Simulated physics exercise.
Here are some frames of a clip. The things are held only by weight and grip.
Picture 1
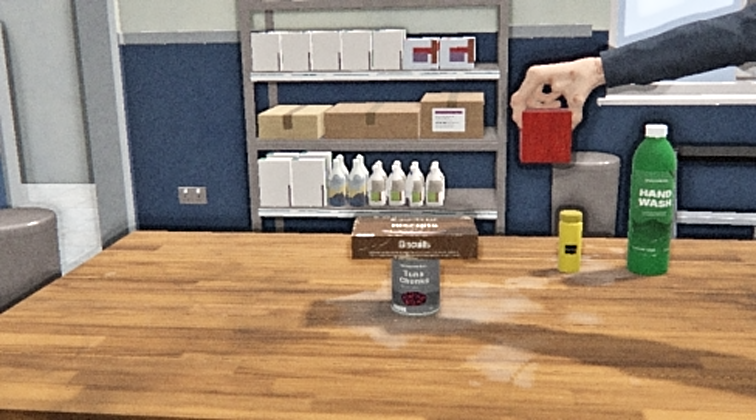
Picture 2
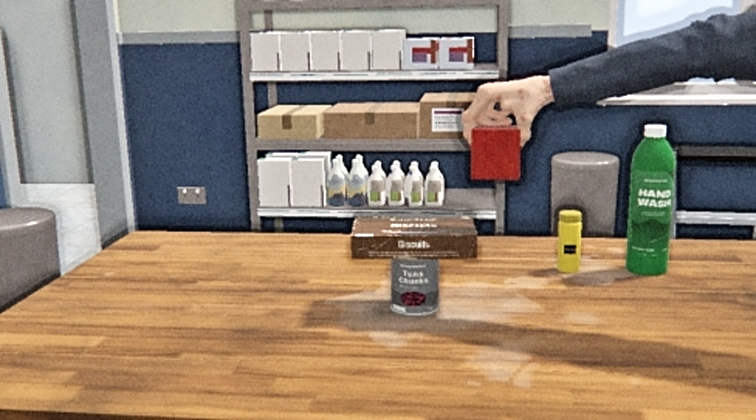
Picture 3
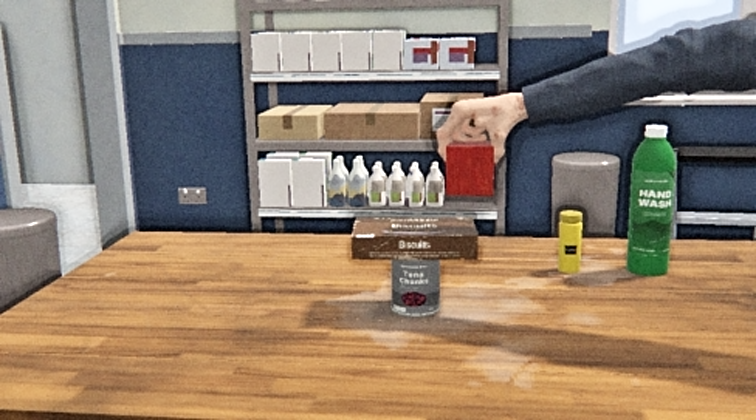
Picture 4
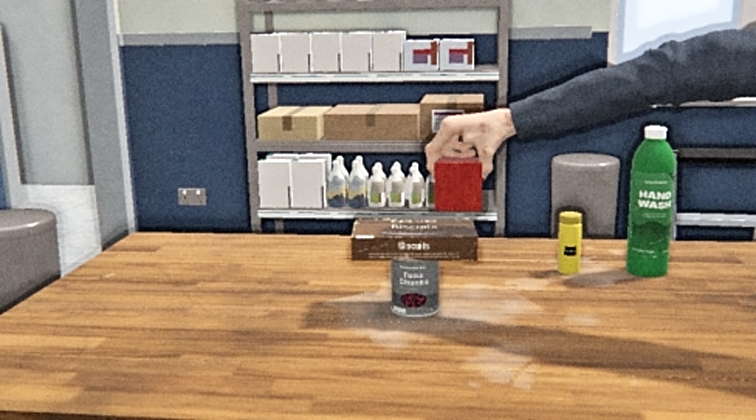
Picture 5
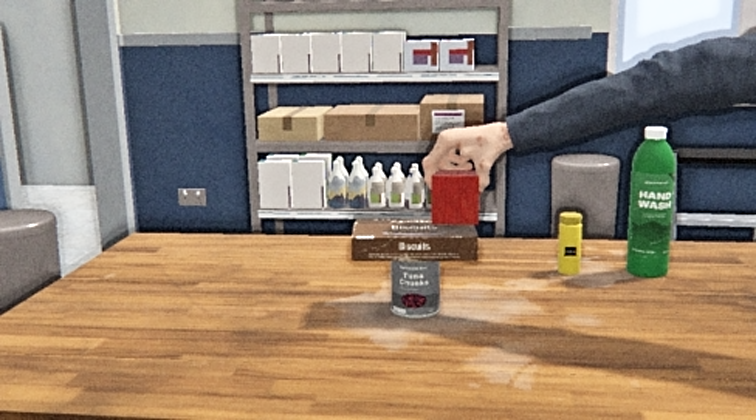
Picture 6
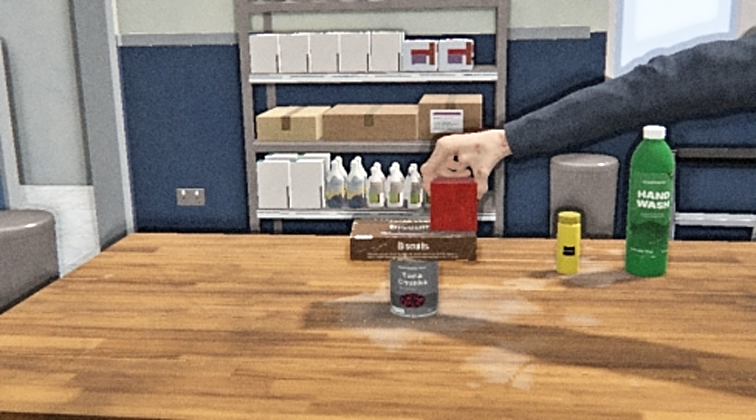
At first, a hand holds a red block in the air above a wooden table, right of a brown packet resting on a gray can. The hand carries the block left and downward, then lowers it more slowly onto the packet's right side, while the yellow container and green bottle stay still.
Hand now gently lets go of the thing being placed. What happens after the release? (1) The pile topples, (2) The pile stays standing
The answer is 2.
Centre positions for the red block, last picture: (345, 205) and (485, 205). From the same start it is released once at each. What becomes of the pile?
The pile tips over in the first case, then in the second case it tips over.
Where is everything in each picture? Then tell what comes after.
The first picture shows on its way; red block (545, 135); brown packet (414, 237).
The second picture shows on its way; red block (496, 152); green bottle (651, 200).
The third picture shows on its way; red block (470, 168); brown packet (414, 238).
The fourth picture shows on its way; red block (459, 184); green bottle (651, 202).
The fifth picture shows on its way; red block (455, 197); brown packet (414, 239).
The sixth picture shows in place under the hand; red block (454, 204); green bottle (650, 201).
Then, 0.50 s past the last view, nothing moves.
Then, 1.30 s past the last view, red block resting near (455, 204).
Finally, all 5 still in place. Final places as the last picture's camera would see them, red block near (455, 204). The pile holds.
